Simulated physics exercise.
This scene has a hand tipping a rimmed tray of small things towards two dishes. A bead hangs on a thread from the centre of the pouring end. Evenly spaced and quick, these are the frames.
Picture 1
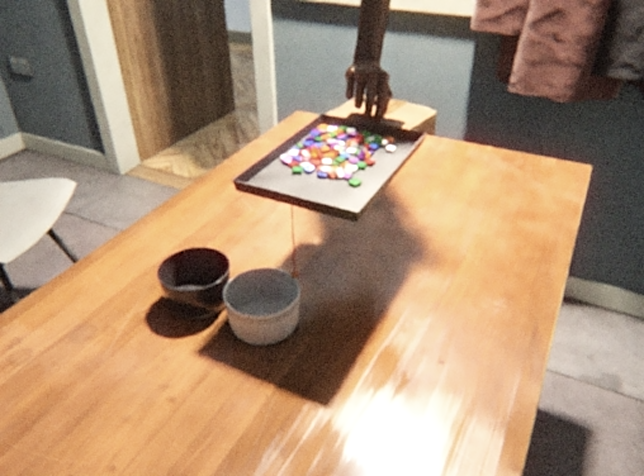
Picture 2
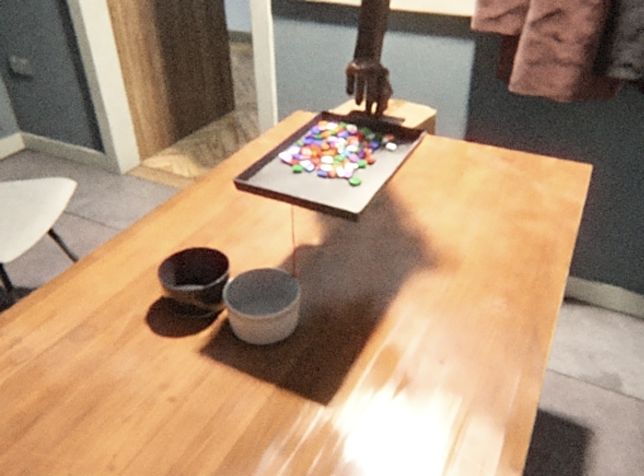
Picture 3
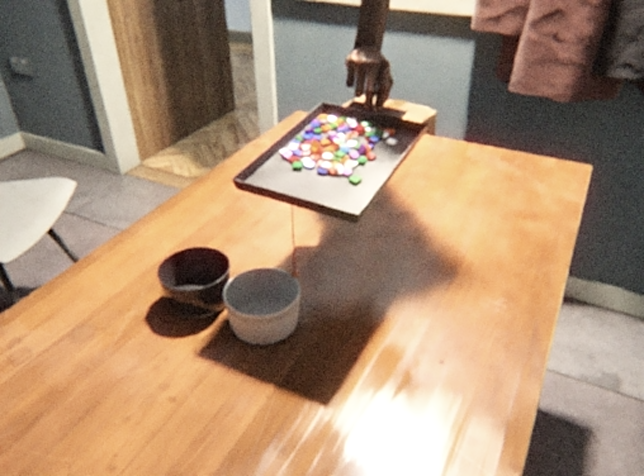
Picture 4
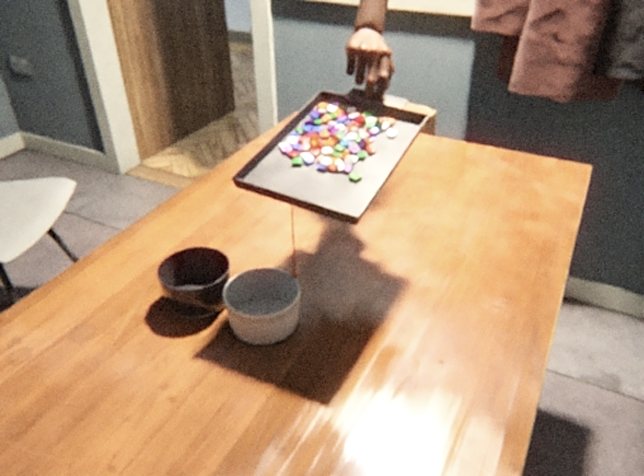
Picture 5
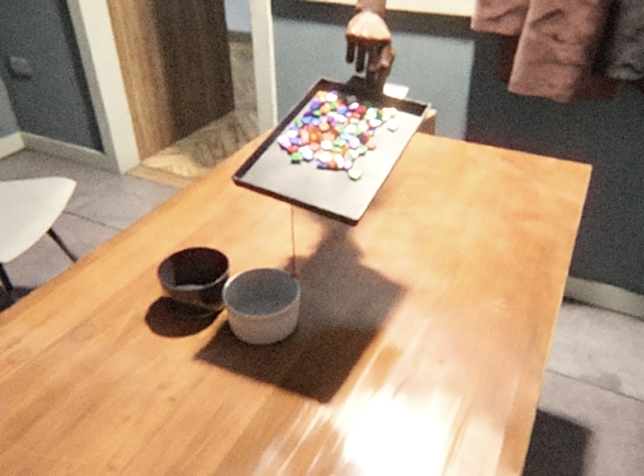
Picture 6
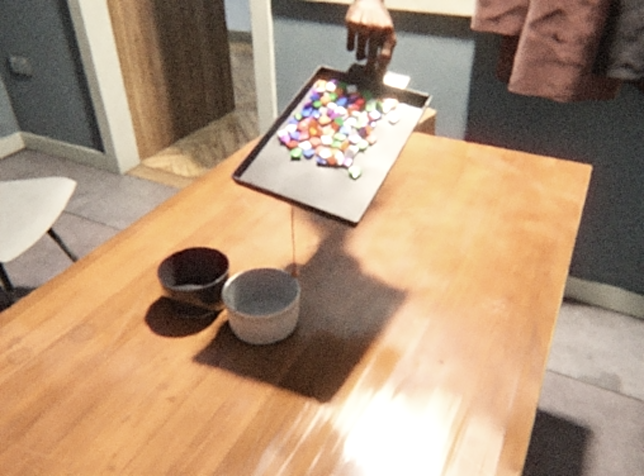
At the start, a hand is at the far edge of a dark rimmed tray of colourful mosaic tiles, held level above a wooden table with two small dishes. The hand then gradually raises the far edge, tilting the tray towards the dishes, its right front corner lowest, while the dishes stay still.
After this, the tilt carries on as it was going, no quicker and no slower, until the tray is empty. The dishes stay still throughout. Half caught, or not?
Dishes miss most.
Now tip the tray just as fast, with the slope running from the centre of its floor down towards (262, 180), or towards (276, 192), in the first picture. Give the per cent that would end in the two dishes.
Shares: About 30 in a hundred, then about 70 in a hundred.
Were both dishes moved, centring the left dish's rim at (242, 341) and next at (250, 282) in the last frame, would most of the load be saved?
Catch, run one: Below the halfway mark; run two: Past the halfway mark.
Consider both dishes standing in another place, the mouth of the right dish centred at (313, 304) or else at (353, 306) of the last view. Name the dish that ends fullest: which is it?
For the first placement, the right-side one; for the second placement, the right-side one.
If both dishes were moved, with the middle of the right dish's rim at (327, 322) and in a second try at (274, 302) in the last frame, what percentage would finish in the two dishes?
It would be near 70 per cent first and near 10 per cent second.
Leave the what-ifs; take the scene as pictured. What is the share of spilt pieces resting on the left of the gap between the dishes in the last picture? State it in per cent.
About 0 per cent.
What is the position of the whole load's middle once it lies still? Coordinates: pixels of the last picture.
Roughly pixel (338, 350).
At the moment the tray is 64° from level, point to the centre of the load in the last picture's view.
In the last view, the load is centred close to (331, 210).
Just after the last frame, tray tipped steeply; the larger part on the tray; just a few outside both; about a tenth in the air.
A moment on, tray tipped past a quarter turn; roughly a third on the tray; just a few in the right dish; roughly a third outside both; roughly a quarter in the air.
Further on, tray tipped past a quarter turn; about a tenth in the right dish; almost all outside both.
When it is over, tray tipped past a quarter turn; about a tenth in the right dish; not one in the left dish; almost all outside both.
